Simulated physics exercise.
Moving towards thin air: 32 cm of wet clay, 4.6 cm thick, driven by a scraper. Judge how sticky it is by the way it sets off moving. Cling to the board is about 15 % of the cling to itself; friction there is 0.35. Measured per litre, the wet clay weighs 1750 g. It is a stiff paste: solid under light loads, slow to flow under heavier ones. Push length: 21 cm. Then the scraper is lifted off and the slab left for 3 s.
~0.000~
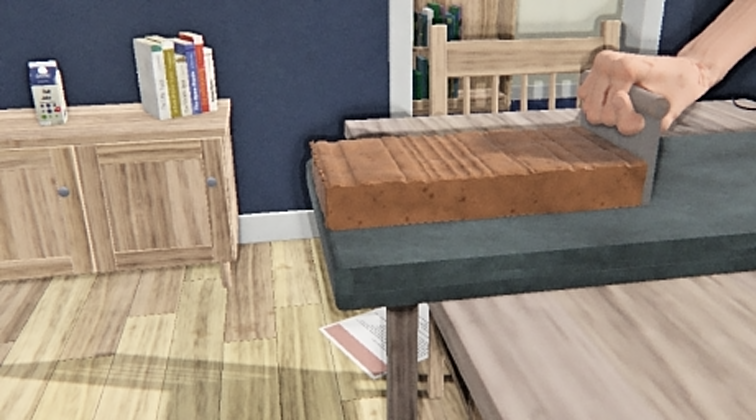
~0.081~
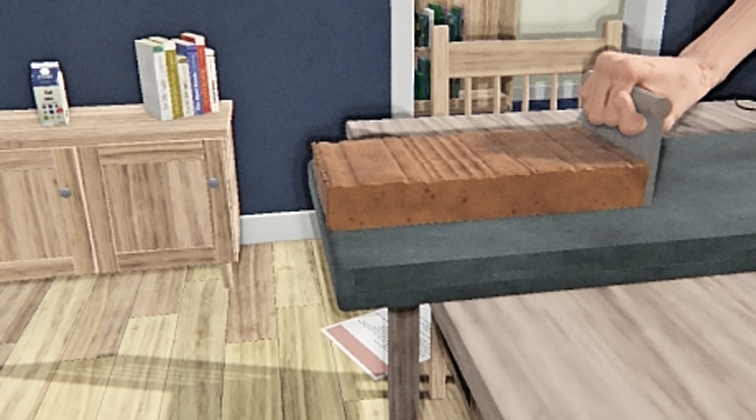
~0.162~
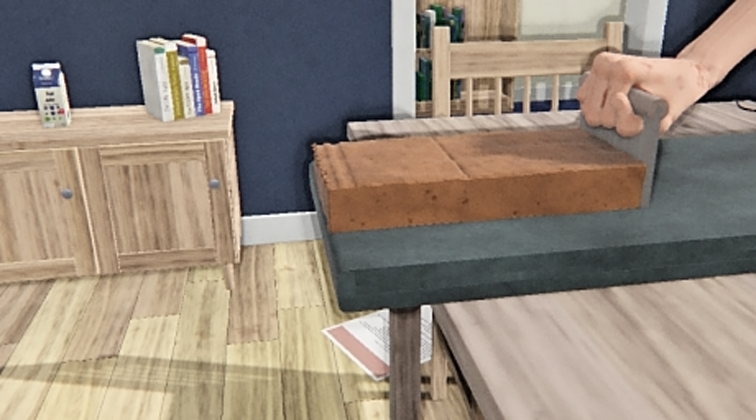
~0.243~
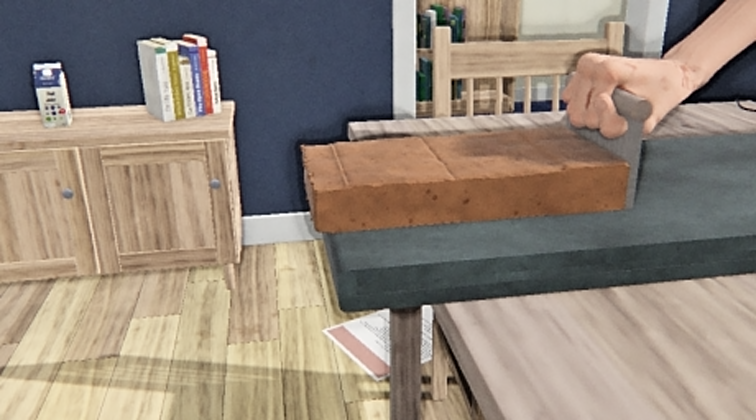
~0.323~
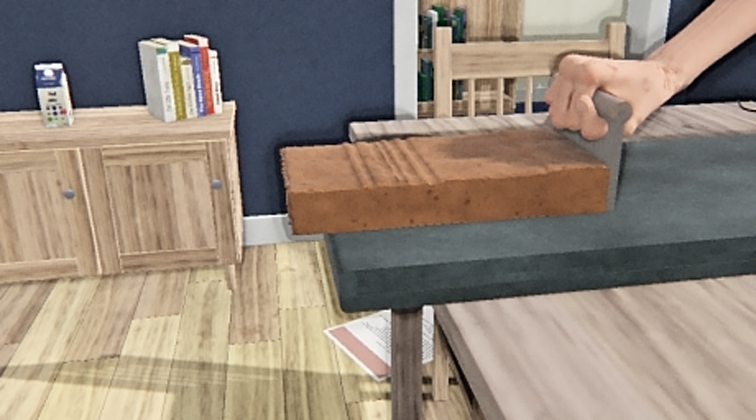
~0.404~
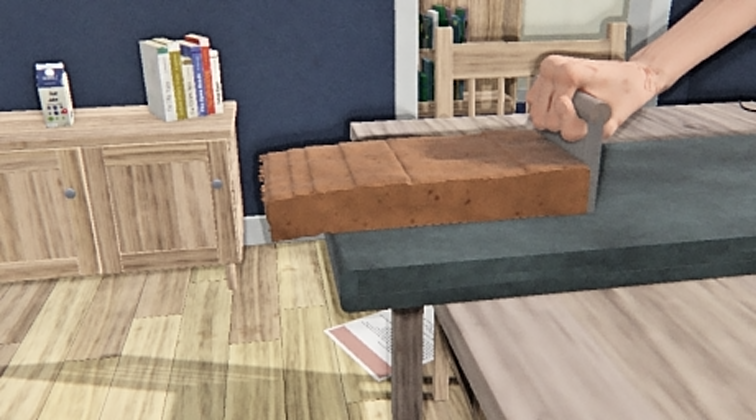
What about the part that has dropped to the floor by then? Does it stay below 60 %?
No, it is above 60 %.
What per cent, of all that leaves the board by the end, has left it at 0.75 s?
My estimate: Some 70 per cent.
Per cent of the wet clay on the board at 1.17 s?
I'd say close to 35 in a hundred.
After 0.75 s, 53 % lies on the board and 25 % has fallen.
After 1.17 s, 34 % lies on the board and 48 % has fallen.
After 1.58 s, 34 % lies on the board and 66 % has fallen.
After 2.00 s, 34 % lies on the board and 66 % has fallen.
After 4.00 s, 34 % lies on the board and 66 % has fallen.
